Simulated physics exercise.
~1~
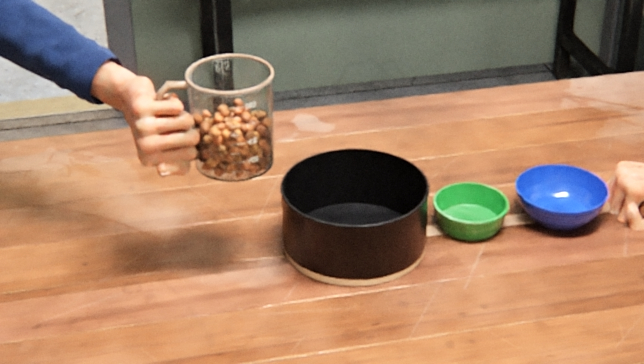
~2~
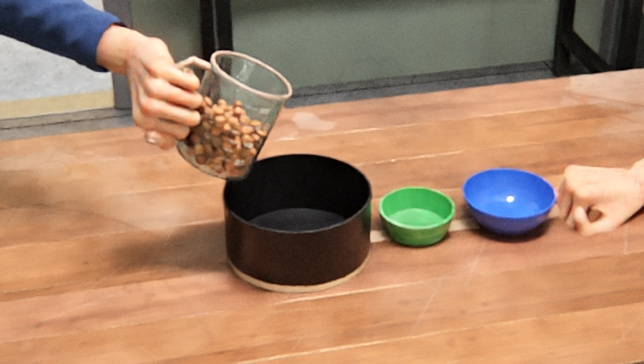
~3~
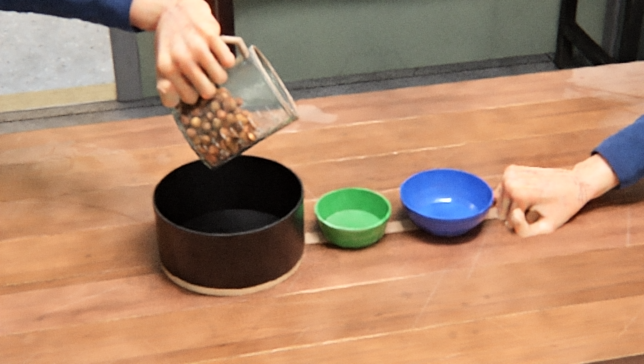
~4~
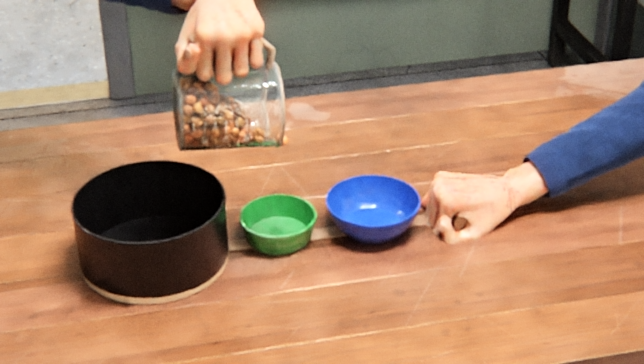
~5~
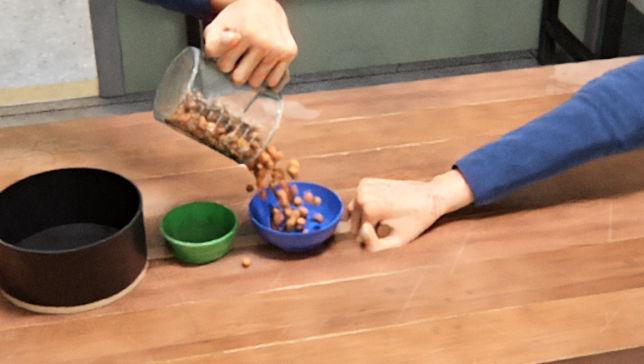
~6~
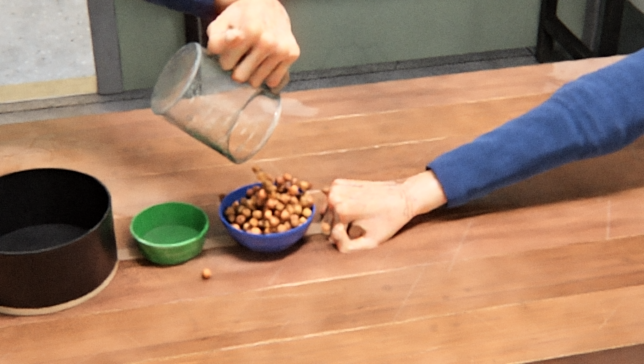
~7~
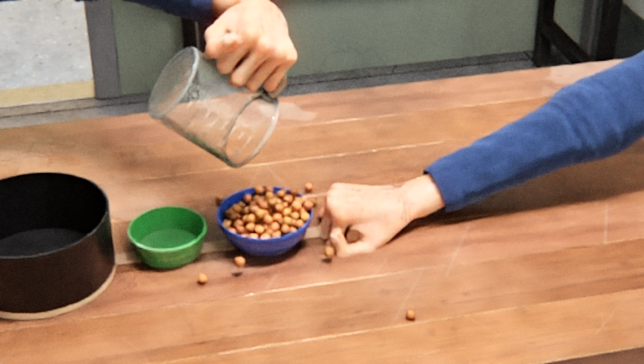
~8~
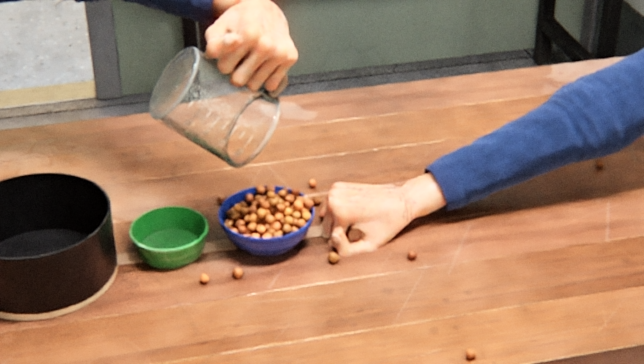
On a wooden plank table, seen from slightly above by a gently swaying camera, a black pot, a green dish and a blue bowl stand in a row from left to right. A blue-sleeved hand holds a clear jug of hazelnuts above, while another hand draws the row steadily leftward on a strip. The jug tilts further as the pot and dish pass, then the nuts pour into the blue bowl and heap up. The row halts, and a few nuts scatter across the table. Finally the emptied jug stays tipped above the full blue bowl, the pot and dish empty.
